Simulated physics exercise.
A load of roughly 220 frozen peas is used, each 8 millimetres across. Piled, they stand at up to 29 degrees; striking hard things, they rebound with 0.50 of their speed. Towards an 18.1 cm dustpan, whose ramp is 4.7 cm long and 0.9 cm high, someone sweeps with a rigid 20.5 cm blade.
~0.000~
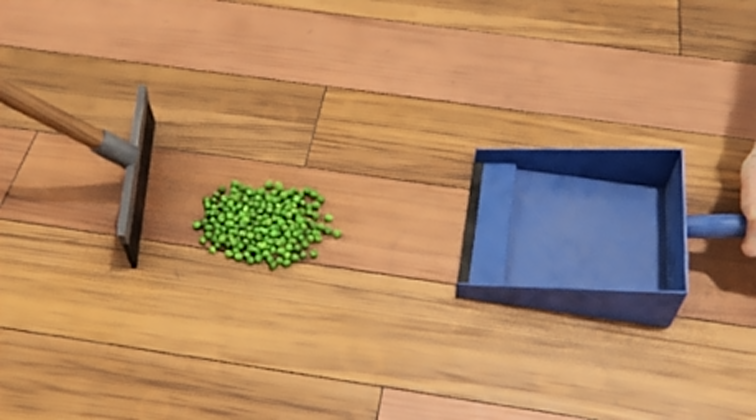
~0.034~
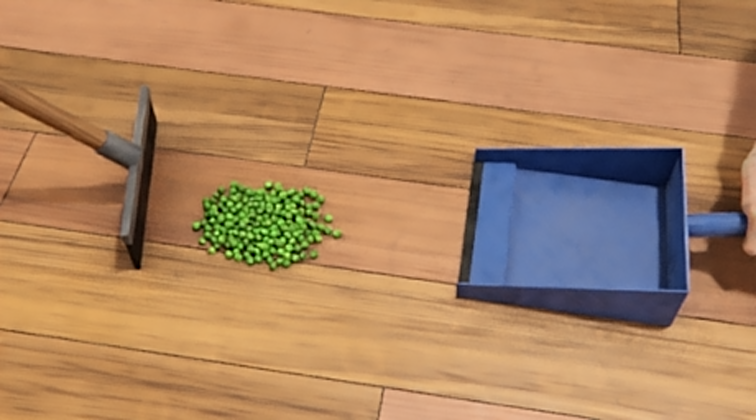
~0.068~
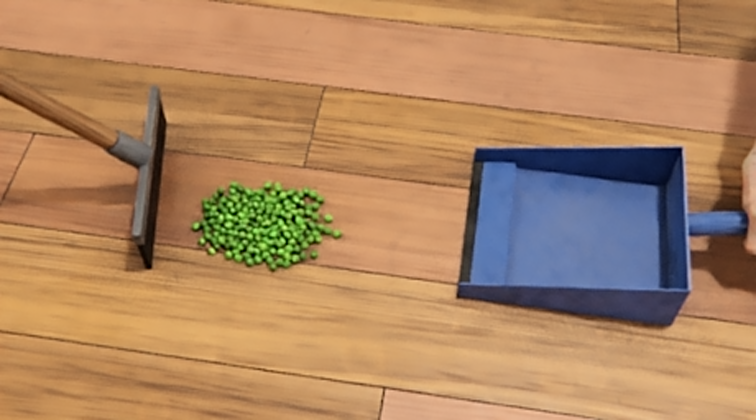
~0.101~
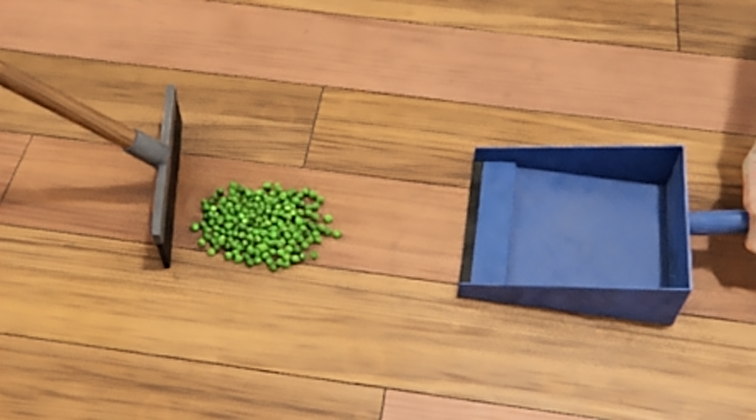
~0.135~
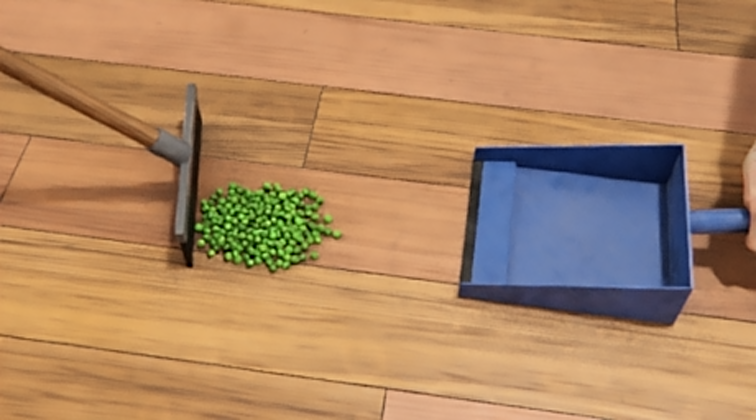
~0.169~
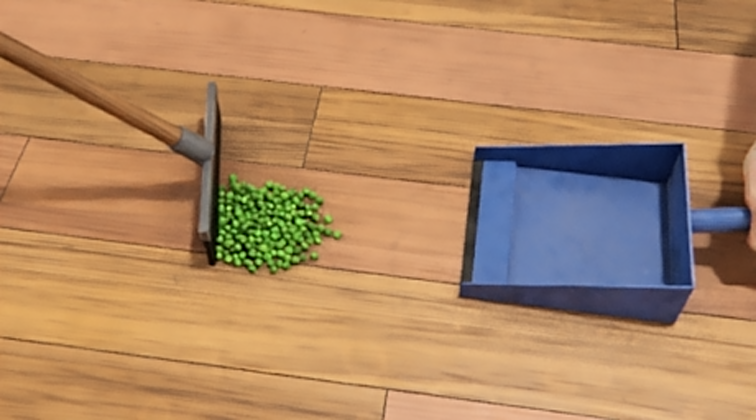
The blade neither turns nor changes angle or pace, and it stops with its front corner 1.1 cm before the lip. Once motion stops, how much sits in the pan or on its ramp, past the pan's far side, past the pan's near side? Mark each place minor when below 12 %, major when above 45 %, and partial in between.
Pan - partial; far side - partial; near side - partial.
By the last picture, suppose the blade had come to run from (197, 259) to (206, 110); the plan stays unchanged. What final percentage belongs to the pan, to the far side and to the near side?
Split: Pan = 25, far = 10, near = 20.
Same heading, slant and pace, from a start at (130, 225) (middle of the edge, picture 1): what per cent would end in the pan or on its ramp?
About 35 per cent.
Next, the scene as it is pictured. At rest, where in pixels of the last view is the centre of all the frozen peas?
Once everything settles, the centre is around (472, 204).
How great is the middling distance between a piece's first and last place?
That distance is close to 24 cm.
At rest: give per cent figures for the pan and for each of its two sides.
The pan holds 30 per cent at the end, the far side 20 per cent and the near side 15 per cent.
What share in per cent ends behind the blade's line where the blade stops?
25 %.
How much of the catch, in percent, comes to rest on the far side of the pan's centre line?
Roughly 80 per cent.
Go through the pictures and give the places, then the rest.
In the first frame, blade from (124, 238) to (144, 95), moved 0.0 cm, 0 of the pieces shifted so far; middle of the pieces at (265, 224); pan at (584, 242).
In the second frame, blade from (127, 239) to (146, 95), moved 0.4 cm, 0 of the pieces shifted so far; middle of the pieces at (265, 224).
In the third frame, blade from (139, 239) to (156, 95), moved 1.6 cm, 0 of the pieces shifted so far; middle of the pieces at (264, 225).
In the fourth frame, blade from (158, 238) to (172, 94), moved 3.6 cm, 0 of the pieces shifted so far; middle of the pieces at (264, 225).
In the fifth frame, blade from (182, 236) to (192, 93), moved 6.0 cm, 2 of the pieces shifted so far; middle of the pieces at (264, 226).
In the sixth frame, blade from (206, 235) to (213, 91), moved 8.5 cm, 88 of the pieces shifted so far; middle of the pieces at (267, 220); pan at (586, 239). The blade's pace is about 0.71 m/s, heading 15 degrees away from the viewer's side.
After 0.36 s, middle of the blade 15 cm from the lip; 0 % over the lip, far side 5 %, near side 10 %.
After 0.48 s, middle of the blade 7 cm from the lip; 0 % over the lip, far side 15 %, near side 15 %.
After 0.73 s, middle of the blade 3 cm from the lip; 30 % over the lip, far side 20 %, near side 15 %.
In the end, at 1.6 s, pan 30 %, far side 20 %, near side 15 %, in front of the lip or behind the blade 35 %.
